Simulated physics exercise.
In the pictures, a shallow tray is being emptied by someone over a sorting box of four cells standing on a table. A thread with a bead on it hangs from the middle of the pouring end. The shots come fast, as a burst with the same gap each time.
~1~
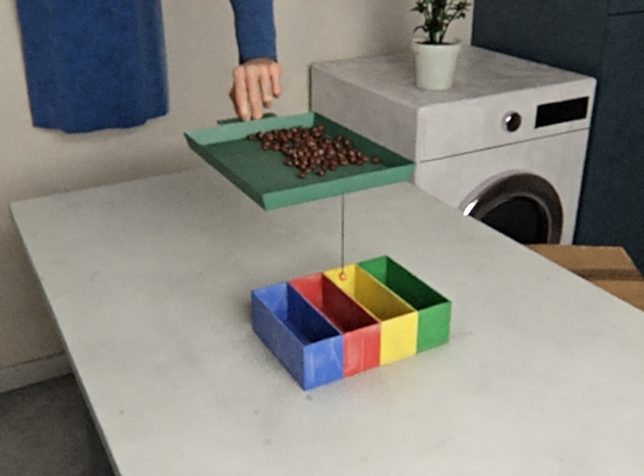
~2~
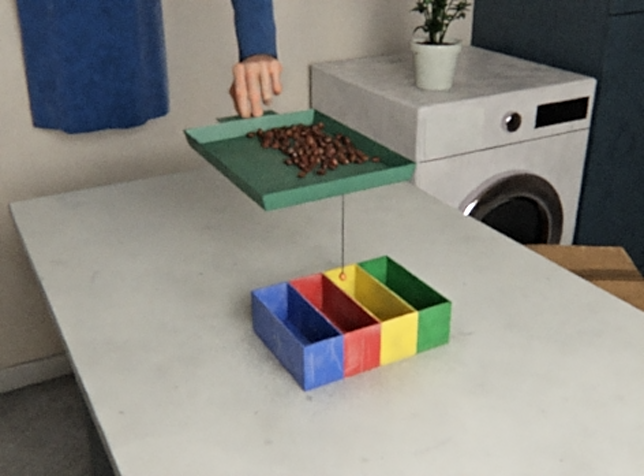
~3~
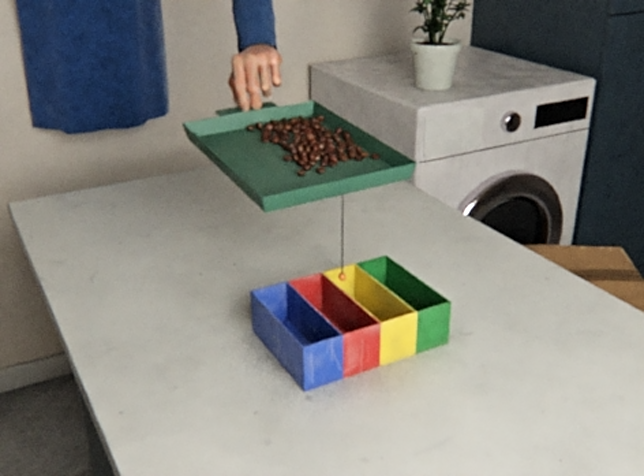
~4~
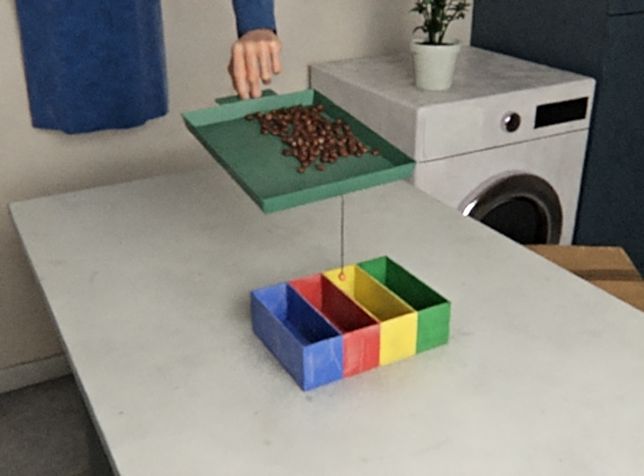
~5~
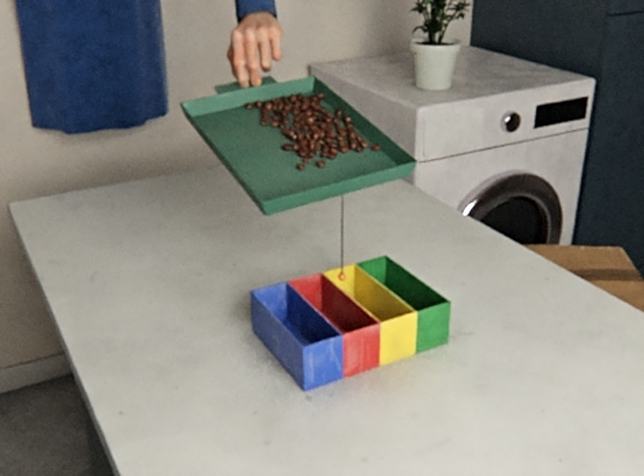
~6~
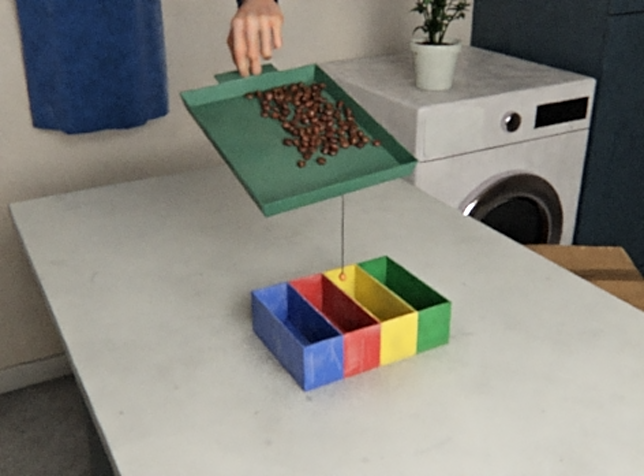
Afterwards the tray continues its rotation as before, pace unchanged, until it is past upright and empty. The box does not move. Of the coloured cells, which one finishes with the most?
The blue cell finishes with the most.
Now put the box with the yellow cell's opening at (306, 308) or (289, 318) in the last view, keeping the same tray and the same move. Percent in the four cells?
90 and 80 in a hundred, in turn.
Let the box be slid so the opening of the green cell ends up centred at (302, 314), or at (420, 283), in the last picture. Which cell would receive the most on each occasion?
It would be that green cell the first time and blue the second time.
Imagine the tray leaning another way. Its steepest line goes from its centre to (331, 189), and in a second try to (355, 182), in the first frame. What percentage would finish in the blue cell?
0 % and 0 %.
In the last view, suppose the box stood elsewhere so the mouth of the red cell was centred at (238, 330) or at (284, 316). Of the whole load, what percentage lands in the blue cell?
Roughly 0% first, roughly 10% second.
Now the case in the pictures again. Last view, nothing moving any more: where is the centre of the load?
Near pixel (319, 357).
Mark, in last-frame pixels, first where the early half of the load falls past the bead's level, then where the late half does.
About (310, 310), and after that about (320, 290).
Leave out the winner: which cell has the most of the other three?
The answer is the red one.
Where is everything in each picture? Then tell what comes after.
Corners of the pouring end near (265, 192) and (411, 163), level; middle of the load near (314, 149), flat chocolate drops; bead on its thread near (343, 277); blue cell near (324, 359); red cell near (362, 346); yellow cell near (399, 335); green cell near (433, 323), in the first picture.
Corners of the pouring end near (265, 193) and (411, 163), level; middle of the load near (314, 147), in the second picture.
Corners of the pouring end near (265, 195) and (411, 162), tipped barely, lowest at the left corner; middle of the load near (314, 142), in the third picture.
Corners of the pouring end near (265, 197) and (411, 161), tipped a little, lowest at the left corner; middle of the load near (313, 135), in the fourth picture.
Corners of the pouring end near (265, 199) and (411, 160), tipped a little, lowest at the left corner; middle of the load near (314, 127), in the fifth picture.
Corners of the pouring end near (266, 202) and (412, 160), tipped clearly, lowest at the left corner; middle of the load near (310, 114); blue cell near (324, 359); red cell near (362, 347); yellow cell near (399, 335); green cell near (433, 324), in the sixth picture.
Shortly afterwards, tray tipped steeply; the bulk on the tray; a little falling or outside the box.
Next, tray tipped past a quarter turn; near a third on the tray; near a quarter in the blue cell; a little in the red cell; only a few in the yellow cell; near a third falling or outside the box.
Some moments later, tray tipped past a quarter turn; near half in the blue cell; near a quarter in the red cell; a little in the yellow cell; near a quarter falling or outside the box.
In the end, tray tipped past a quarter turn; near half in the blue cell; near a quarter in the red cell; a little in the yellow cell; none at all in the green cell; near a quarter outside the box.
